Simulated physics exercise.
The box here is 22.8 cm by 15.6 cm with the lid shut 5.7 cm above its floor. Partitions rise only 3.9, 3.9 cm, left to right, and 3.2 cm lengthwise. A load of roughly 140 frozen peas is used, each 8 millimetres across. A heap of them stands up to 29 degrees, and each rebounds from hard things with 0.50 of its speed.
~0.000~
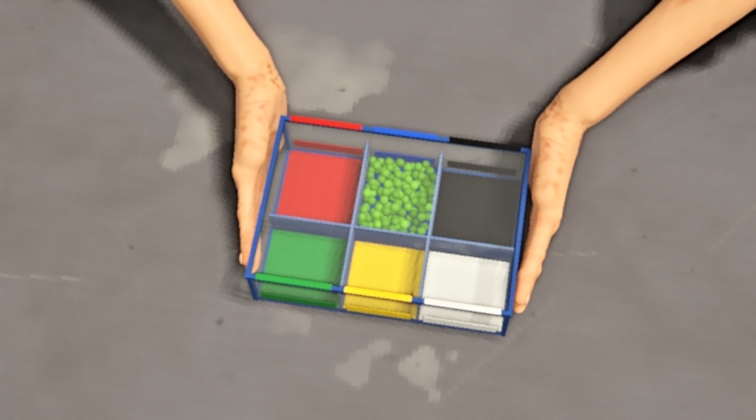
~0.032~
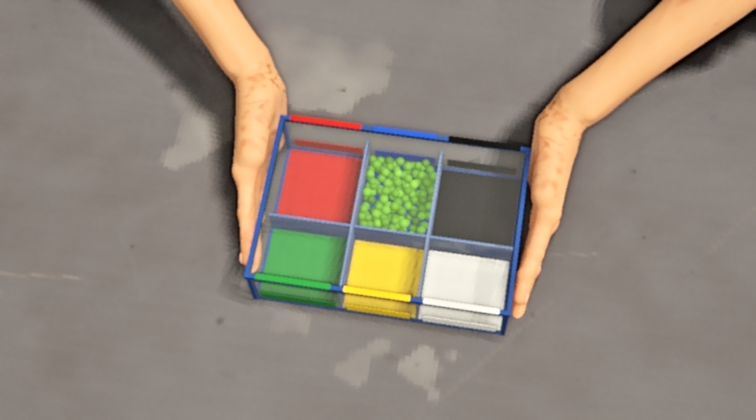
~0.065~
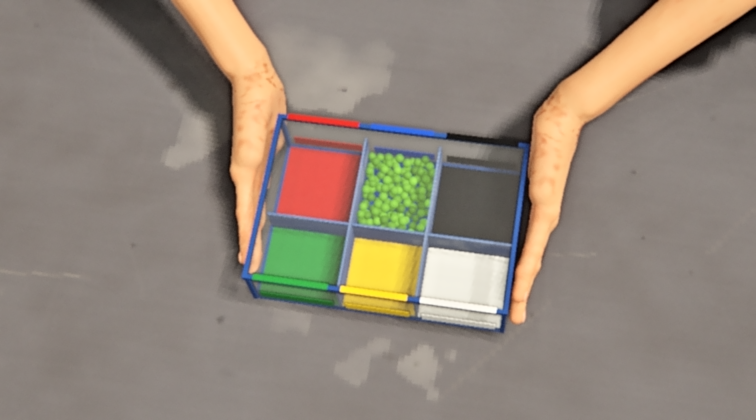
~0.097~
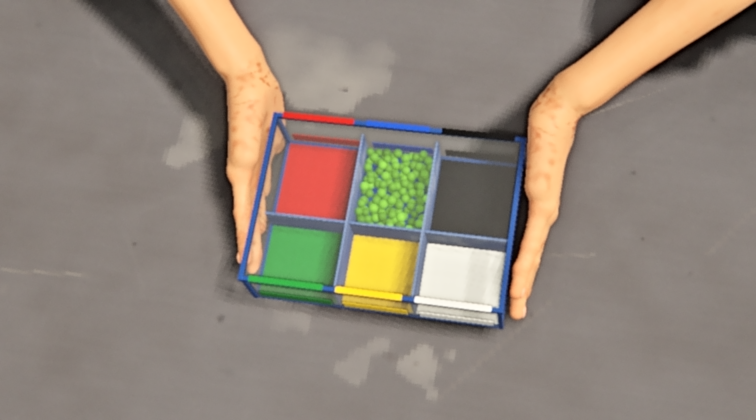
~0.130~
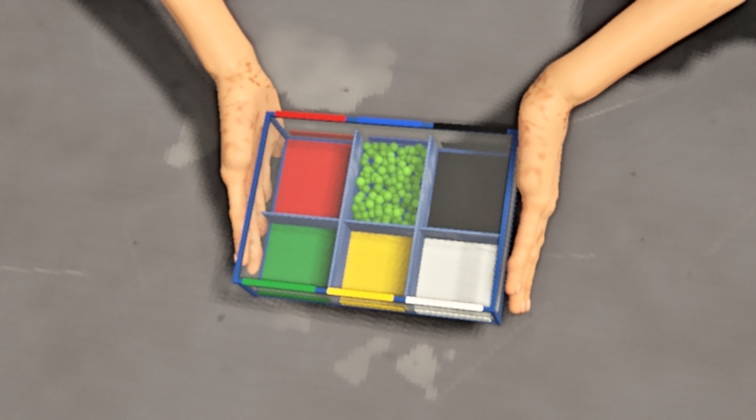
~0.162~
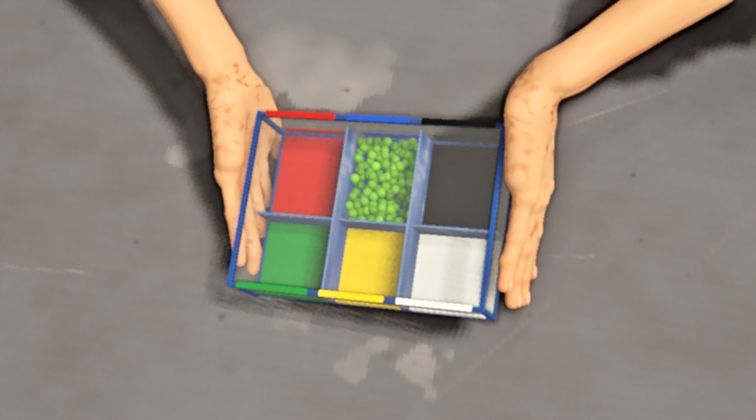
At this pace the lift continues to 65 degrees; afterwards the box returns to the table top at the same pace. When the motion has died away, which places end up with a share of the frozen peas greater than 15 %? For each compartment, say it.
Red compartment: Does not qualify. Blue compartment: Qualifies. Green compartment: Qualifies. Yellow compartment: Does not qualify. White compartment: Does not qualify. Black compartment: Does not qualify.
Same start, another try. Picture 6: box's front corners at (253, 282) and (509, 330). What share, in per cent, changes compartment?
Around 20 per cent, it would seem.
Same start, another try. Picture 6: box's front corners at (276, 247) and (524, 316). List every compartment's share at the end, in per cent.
Each compartment ends with, in per cent, red 0, blue 95, green 0, yellow 0, white 0 and black 5.
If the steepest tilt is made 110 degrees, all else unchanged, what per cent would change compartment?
Some 90 per cent.
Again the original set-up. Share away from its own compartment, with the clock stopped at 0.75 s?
I'd say around 30 per cent.
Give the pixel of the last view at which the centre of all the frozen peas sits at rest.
About (372, 224).
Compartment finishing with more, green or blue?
That would be the blue compartment.
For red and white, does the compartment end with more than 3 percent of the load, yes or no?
For red, it does not; for white, it does not.
After 0.51 s, tilt 64 degrees; blue 95 %, yellow 5 %.
Then, at 0.75 s, tilt 24 degrees; blue 70 %, green 20 %, yellow 10 %.
After 1.09 s, tilt 0 degrees; blue 70 %, green 20 %, yellow 10 %.
In the end, at 1.5 s, red 0 %, blue 70 %, green 20 %, yellow 10 %, white 0 %, black 0 %.
